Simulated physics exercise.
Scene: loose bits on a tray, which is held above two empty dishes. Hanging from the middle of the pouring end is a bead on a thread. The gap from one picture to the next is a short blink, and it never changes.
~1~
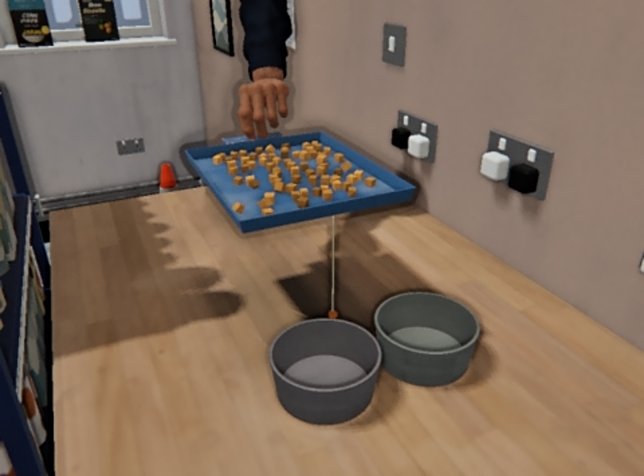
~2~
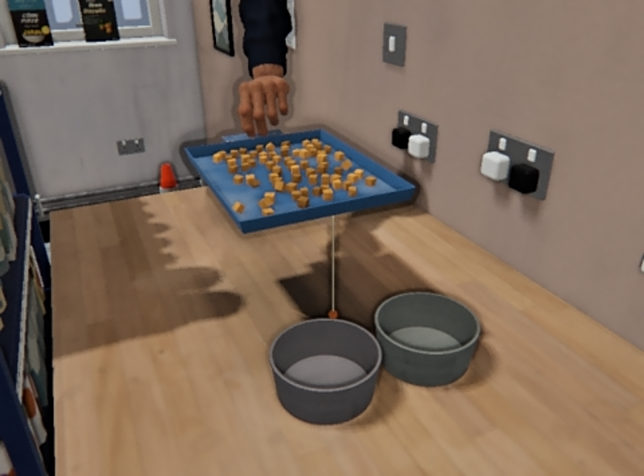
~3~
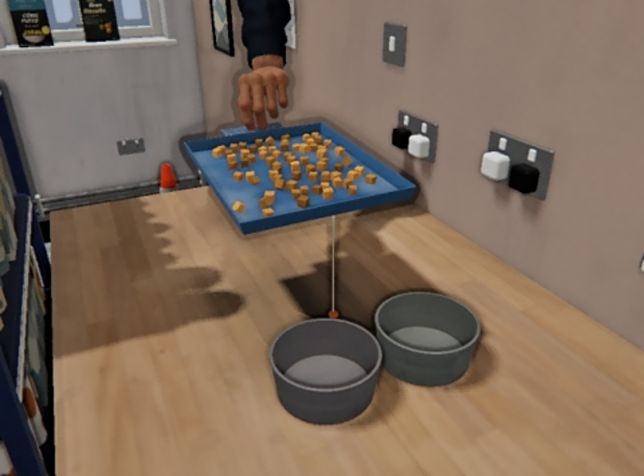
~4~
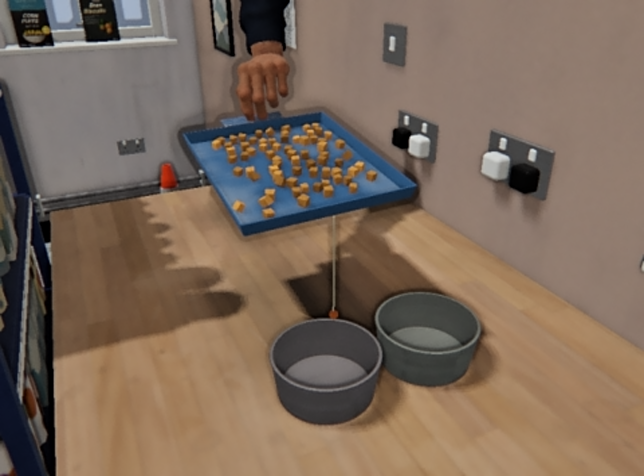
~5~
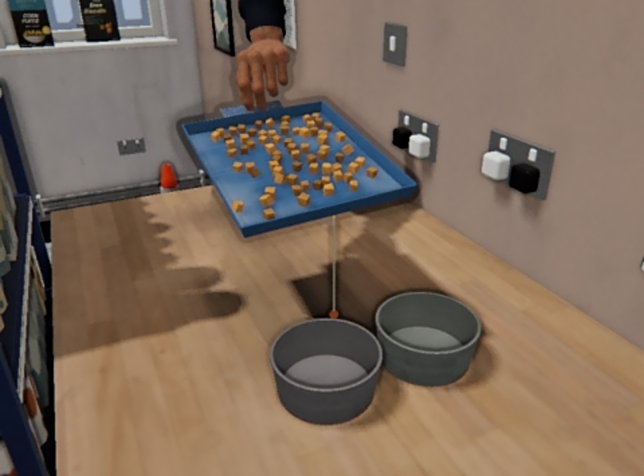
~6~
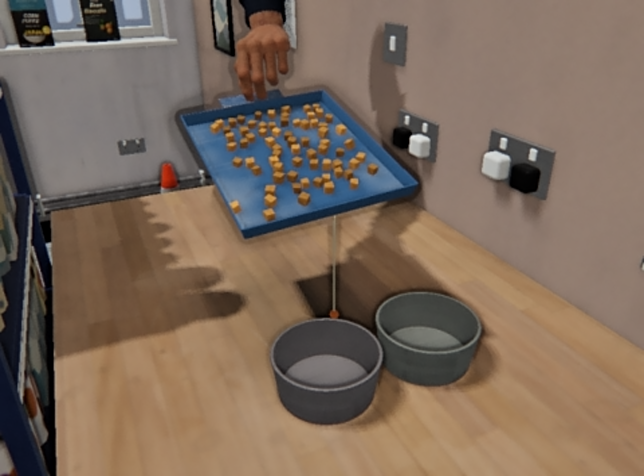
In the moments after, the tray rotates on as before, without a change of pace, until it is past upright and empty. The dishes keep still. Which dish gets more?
Short answer, the left dish, that's where more goes.
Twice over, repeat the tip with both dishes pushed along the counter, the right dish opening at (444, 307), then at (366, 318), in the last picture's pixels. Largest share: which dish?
First try: The leftmost dish. Second try: The leftmost dish.
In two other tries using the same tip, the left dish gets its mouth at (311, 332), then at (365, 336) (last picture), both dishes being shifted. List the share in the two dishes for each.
Some 30 and then some 30 per cent.
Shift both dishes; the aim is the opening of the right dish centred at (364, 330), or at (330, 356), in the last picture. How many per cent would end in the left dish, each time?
First some 50, then 10 per cent.
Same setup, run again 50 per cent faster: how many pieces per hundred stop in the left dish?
I'd say 60 percent or thereabouts.
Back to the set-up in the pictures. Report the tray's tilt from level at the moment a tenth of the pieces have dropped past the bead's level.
Roughly 110°.
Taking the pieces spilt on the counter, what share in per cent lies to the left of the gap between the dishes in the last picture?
Some 80 %.
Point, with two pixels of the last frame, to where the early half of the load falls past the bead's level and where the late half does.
Earlier portion about (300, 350); later portion about (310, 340).
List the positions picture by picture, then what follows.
In the first picture, corners of the pouring end at (242, 219) and (411, 187), level; middle of the load at (292, 167), croutons; left dish at (350, 402); right dish at (456, 365); bead on its thread at (333, 315).
In the second picture, corners of the pouring end at (243, 219) and (411, 186), level; middle of the load at (292, 166).
In the third picture, corners of the pouring end at (243, 221) and (411, 186), tipped barely, lowest at the left corner; middle of the load at (292, 161).
In the fourth picture, corners of the pouring end at (243, 223) and (412, 185), tipped a little, lowest at the left corner; middle of the load at (292, 155).
In the fifth picture, corners of the pouring end at (244, 225) and (413, 183), tipped a little, lowest at the left corner; middle of the load at (292, 149).
In the sixth picture, corners of the pouring end at (244, 227) and (413, 182), tipped a little, lowest at the left corner; middle of the load at (292, 143); left dish at (351, 402); right dish at (457, 364).
Soon after the last picture, tray tipped steeply; nearly all on the tray; a stray few in the air.
A little later, tray tipped right over; nearly all on the tray; a stray few in the left dish; a stray few outside both.
Later still, tray tipped past a quarter turn; about two thirds in the left dish; about a third outside both.
At rest, tray tipped past a quarter turn; about two thirds in the left dish; none in the right dish; about a third outside both.
